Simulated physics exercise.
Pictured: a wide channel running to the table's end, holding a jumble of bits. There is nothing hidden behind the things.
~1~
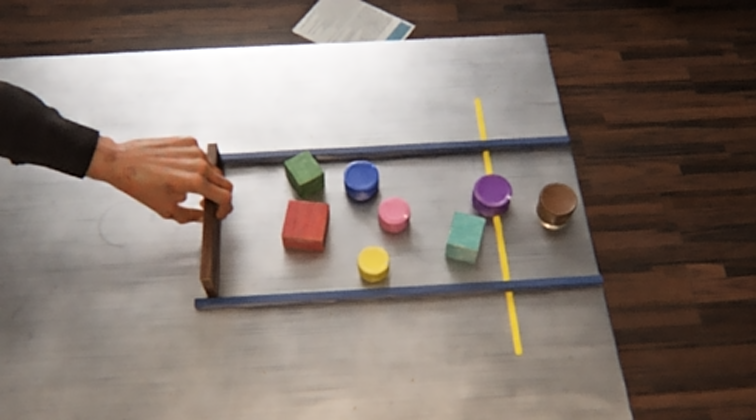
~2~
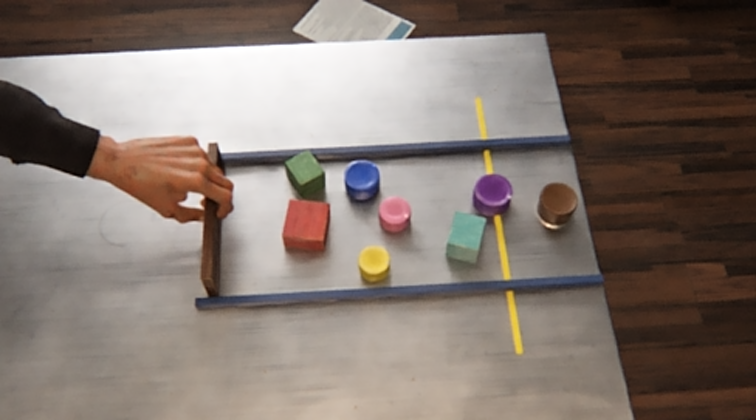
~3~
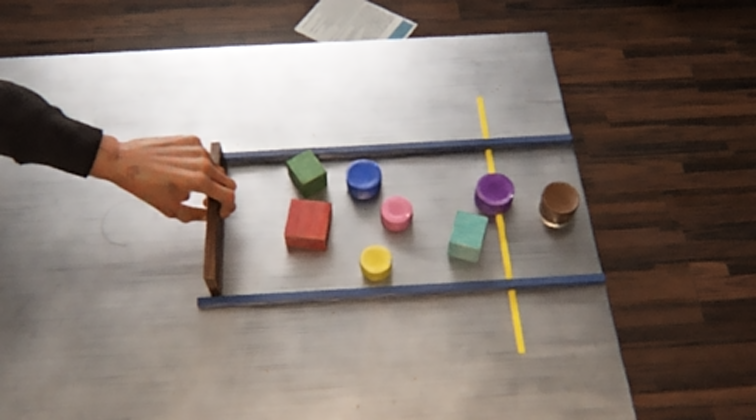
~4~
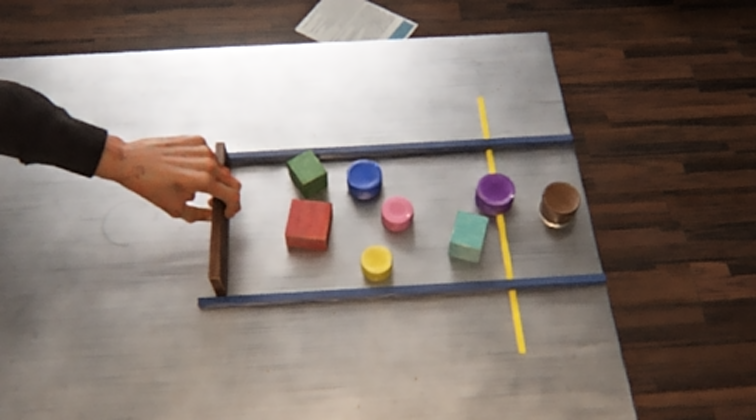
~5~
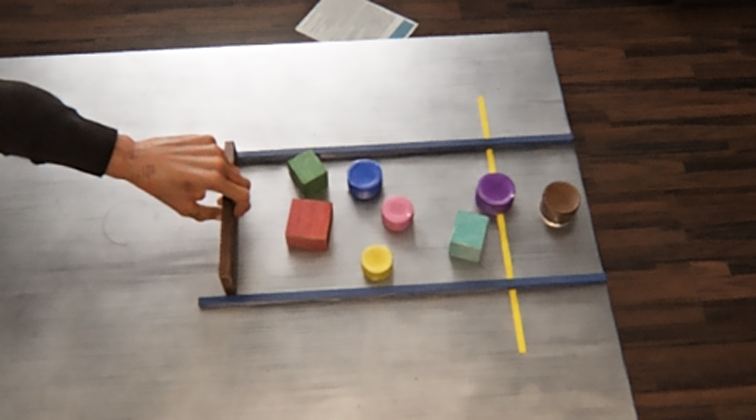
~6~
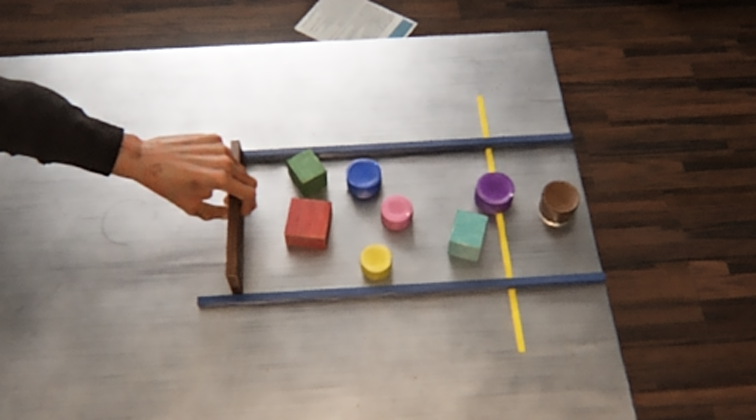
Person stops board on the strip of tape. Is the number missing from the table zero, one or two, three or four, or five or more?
It is zero.
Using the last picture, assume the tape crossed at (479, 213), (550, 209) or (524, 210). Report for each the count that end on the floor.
Respectively, 0, 5 and 2.
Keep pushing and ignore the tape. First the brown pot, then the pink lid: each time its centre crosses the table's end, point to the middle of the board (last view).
The middle is at (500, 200) when it's the brown pot, and at (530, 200) when it's the pink lid.
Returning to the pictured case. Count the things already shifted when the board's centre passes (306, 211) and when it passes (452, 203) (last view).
Note: First position 2; second position 7.
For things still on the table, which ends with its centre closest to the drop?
Brown pot.
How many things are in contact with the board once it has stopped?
At rest, 3 are in contact.
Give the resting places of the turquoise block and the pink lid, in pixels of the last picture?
They finish at roughly (553, 238) and (554, 201) respectively.
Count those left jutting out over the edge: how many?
The number is 2.
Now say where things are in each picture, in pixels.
The first frame shows brown pot (556, 206); purple lid (492, 196); turquoise block (465, 238); board (213, 219); tape (496, 214).
The second frame shows purple lid (492, 195); blue lid (362, 180).
The third frame shows turquoise block (468, 236); board (216, 217).
The fourth frame shows brown pot (559, 204); yellow lid (377, 263).
The fifth frame shows purple lid (495, 194); red block (310, 224).
The sixth frame shows brown pot (558, 203); purple lid (494, 193); turquoise block (468, 235); board (236, 215); tape (499, 212).
A little later, none off yet; brown pot at rest near (558, 203); purple lid at rest near (494, 193); turquoise block at rest near (468, 235).
Next, none off yet; brown pot at rest near (558, 203); purple lid shifted a little near (507, 189); turquoise block shifted a little near (479, 239).
When it is over, the number that fall off is zero.
